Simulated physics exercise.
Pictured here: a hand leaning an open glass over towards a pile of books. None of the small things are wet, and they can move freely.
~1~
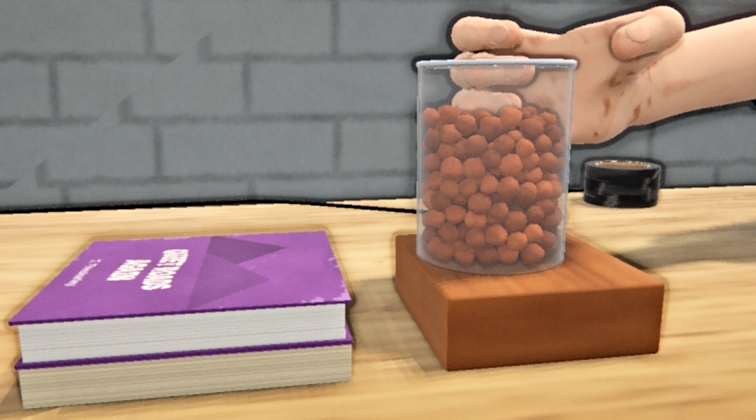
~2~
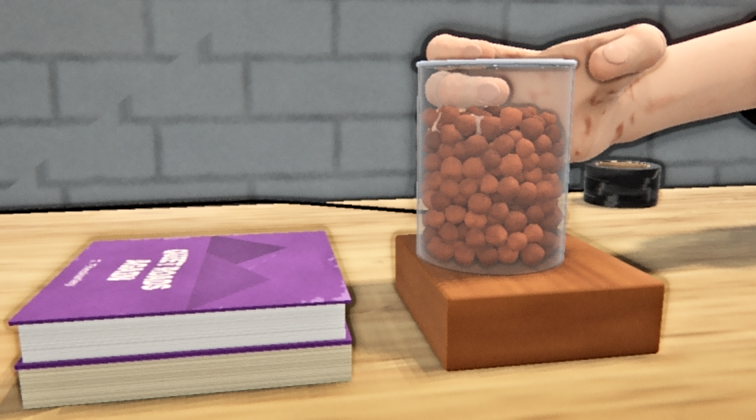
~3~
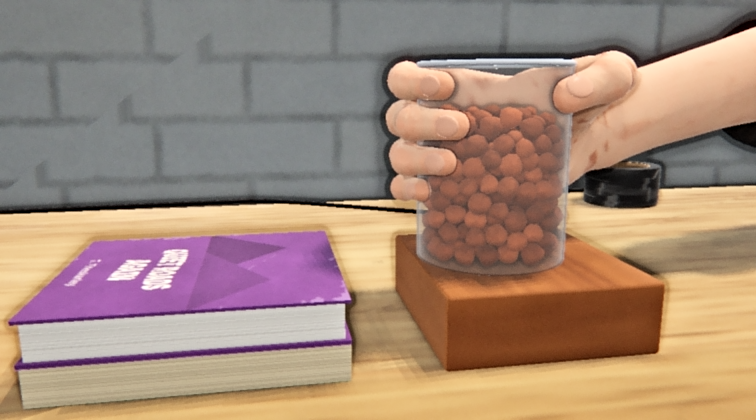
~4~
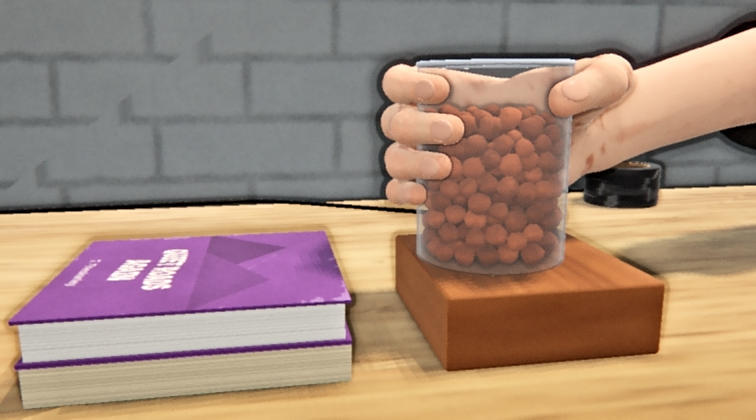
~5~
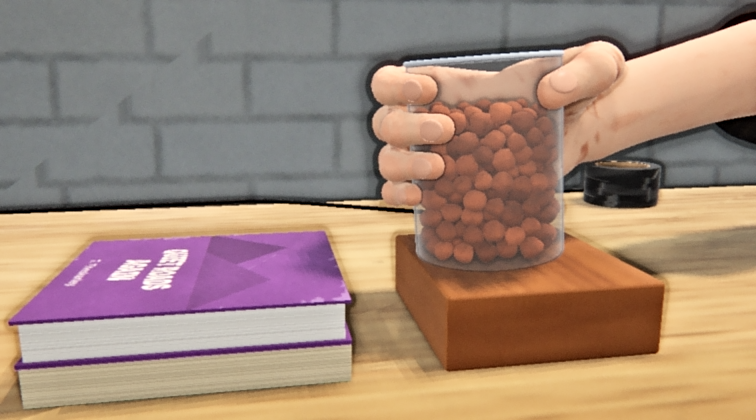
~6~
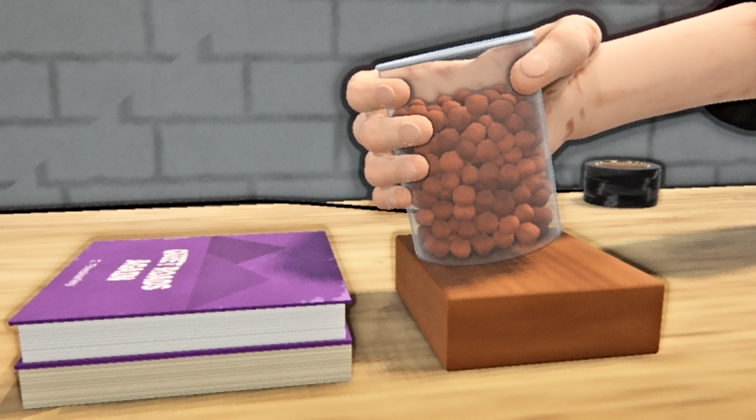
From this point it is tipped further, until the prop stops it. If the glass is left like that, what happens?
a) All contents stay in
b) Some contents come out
(b) Some contents come out.
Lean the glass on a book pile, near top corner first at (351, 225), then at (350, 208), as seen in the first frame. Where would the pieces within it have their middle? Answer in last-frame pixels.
Try 1: Near (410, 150); try 2: Near (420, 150).
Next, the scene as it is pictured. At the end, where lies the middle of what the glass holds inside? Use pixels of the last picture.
Close to (349, 199).
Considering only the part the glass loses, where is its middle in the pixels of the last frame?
Once it settles, the centre lies close to (175, 256).
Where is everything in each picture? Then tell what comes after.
Glass near (492, 161), three quarters full of clay pellets; book pile near (204, 285), its top about level with the glass's foot, in the first picture.
Glass near (492, 161), upright; rim near (422, 65); top of the contents near (480, 129), in the second picture.
Glass near (492, 161), upright; rim near (422, 65); book pile near (204, 285), in the third picture.
Glass near (492, 161), upright; rim near (422, 64); top of the contents near (480, 129), in the fourth picture.
Glass near (485, 156), leaning 4°; rim near (409, 65); book pile near (204, 285), in the fifth picture.
Glass near (471, 148), leaning 12°; rim near (380, 68); book pile near (204, 285), its top about level with the glass's foot, in the sixth picture.
Then, 0.40 s on from there, the glass leans 40°; everything is still inside.
Then, 0.83 s on from there, the glass leans 71°; everything is still inside.
Then, 1.34 s on from there, the glass rests on the book pile at 85°; a small part of the clay pellets out of it.
In the end, the glass rests on the book pile at 85°; a small part of the clay pellets out of it.
